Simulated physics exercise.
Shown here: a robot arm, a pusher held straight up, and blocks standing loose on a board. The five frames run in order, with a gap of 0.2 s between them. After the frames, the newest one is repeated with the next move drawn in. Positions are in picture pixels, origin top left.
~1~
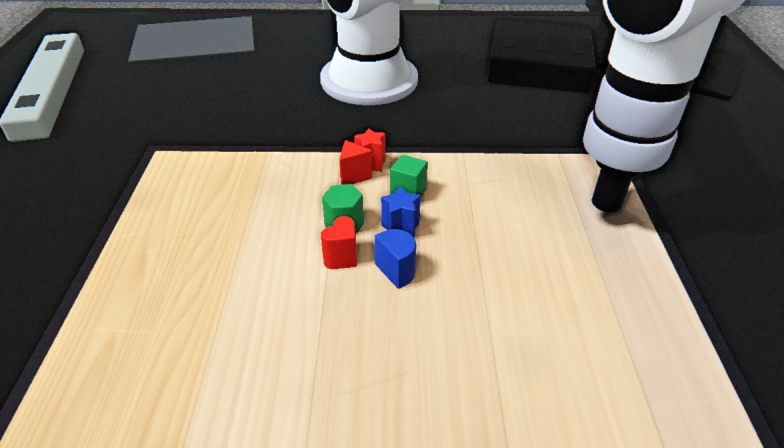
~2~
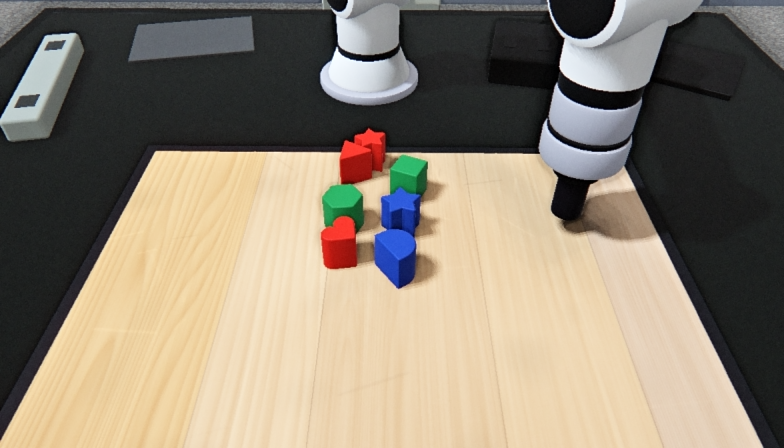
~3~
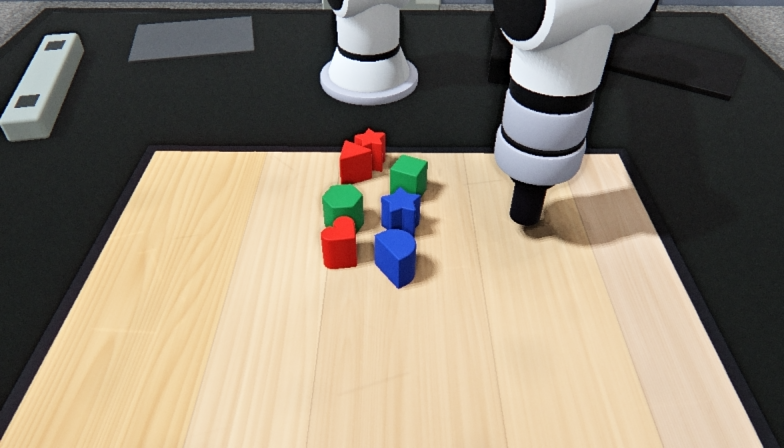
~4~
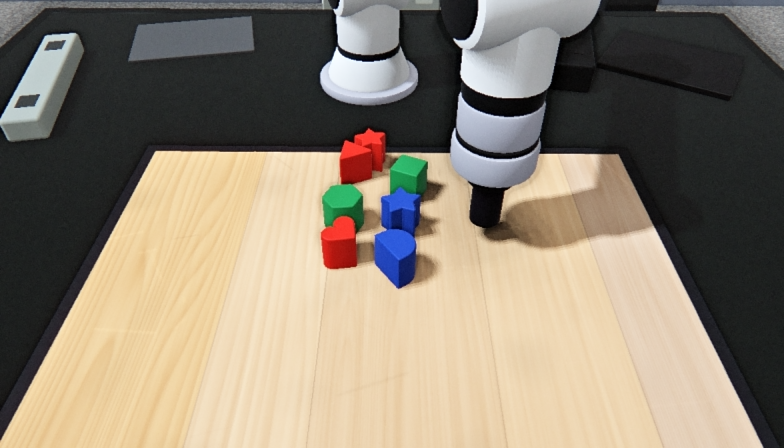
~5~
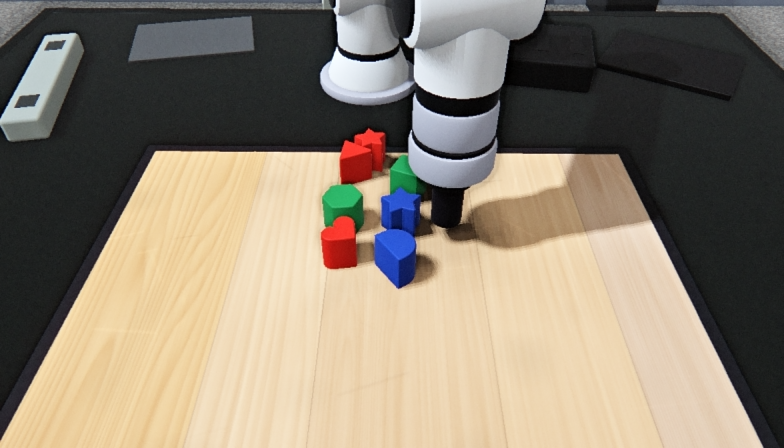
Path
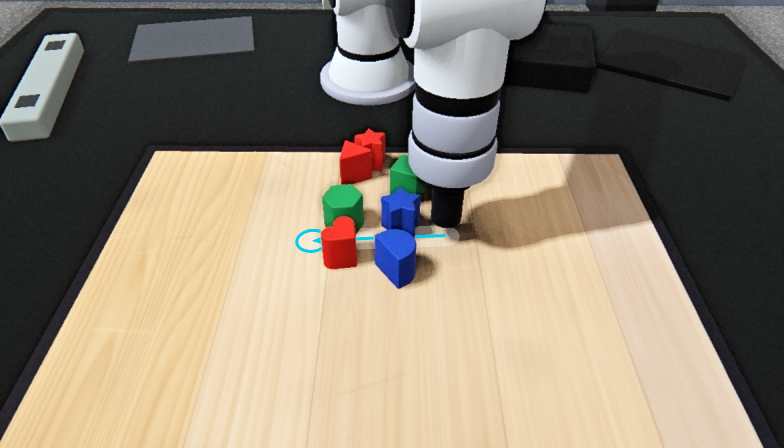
The robot arm moves its black pusher left across the board, nearing the still blocks.
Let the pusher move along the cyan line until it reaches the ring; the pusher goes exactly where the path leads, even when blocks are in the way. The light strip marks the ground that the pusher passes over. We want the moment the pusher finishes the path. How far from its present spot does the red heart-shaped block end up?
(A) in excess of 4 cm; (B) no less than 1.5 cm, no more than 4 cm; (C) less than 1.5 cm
My pick is B.
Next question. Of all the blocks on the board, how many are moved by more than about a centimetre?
Looking at the path, I think three or more of the blocks end up more than 1 cm away.
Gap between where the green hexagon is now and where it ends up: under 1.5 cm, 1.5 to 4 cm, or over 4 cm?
The block winds up beyond 4 cm from where it is now.
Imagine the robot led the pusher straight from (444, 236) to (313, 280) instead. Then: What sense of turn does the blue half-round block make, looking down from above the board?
Spins counterclockwise.
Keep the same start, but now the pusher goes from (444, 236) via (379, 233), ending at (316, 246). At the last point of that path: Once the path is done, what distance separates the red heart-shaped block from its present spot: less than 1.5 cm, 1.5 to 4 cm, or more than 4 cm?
It ends 1.5 to 4 cm away.
Path on the board, in a line from (444, 236) to (312, 241).
The first path, step by step. One third of the way, pusher at (399, 220); blue star at (376, 196), turned 25° clockwise.
Two thirds of the way, pusher at (355, 222); red heart-shaped block at (336, 230); green hexagon at (310, 186); blue star at (347, 191), turned 60° clockwise.
At the end, pusher at (310, 224); red heart-shaped block at (318, 232), turned 80° anticlockwise; green hexagon at (306, 183), turned 20° anticlockwise; blue half-round block in place; blue star at (341, 191), turned 90° clockwise.
